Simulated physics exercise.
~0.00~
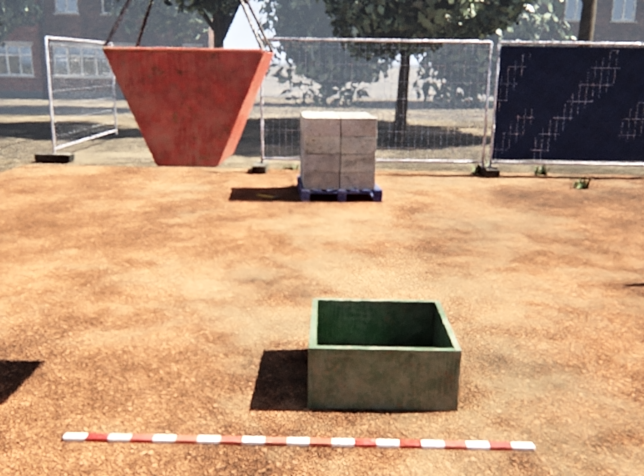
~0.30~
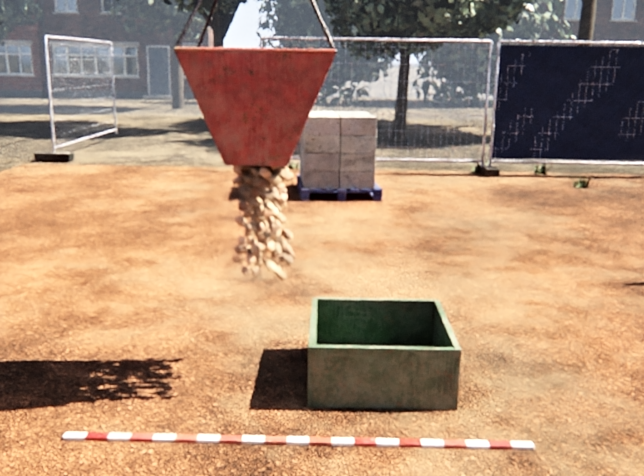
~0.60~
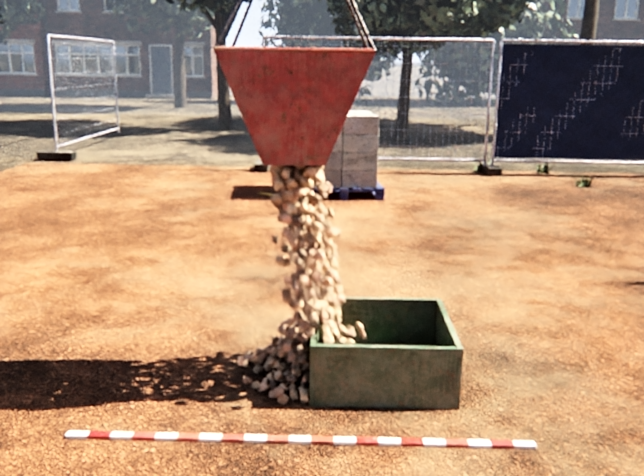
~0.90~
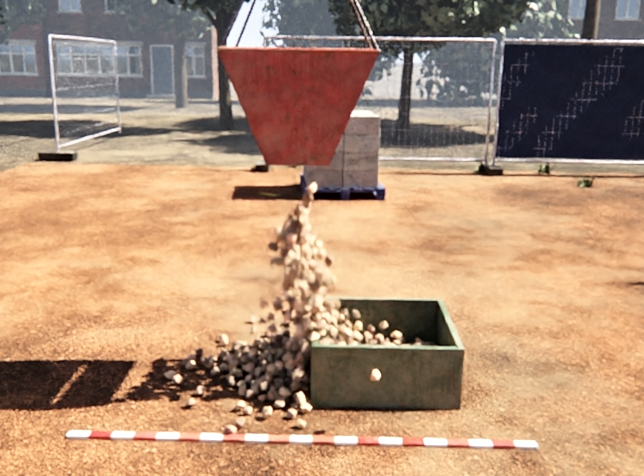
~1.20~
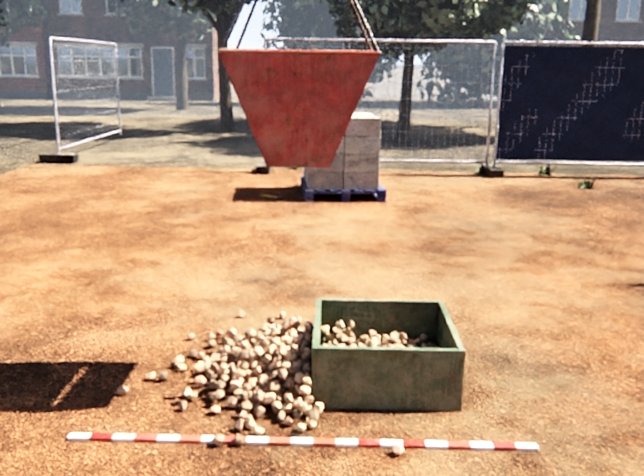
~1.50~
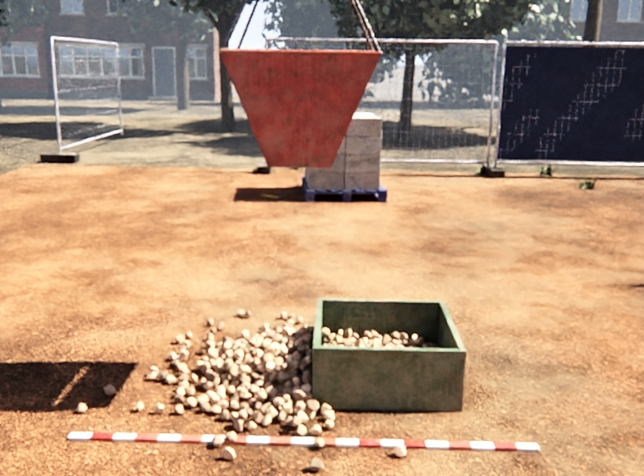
On sandy ground, a red skip swinging rightwards pours pale stones, most piling up left of the green bin, others inside.
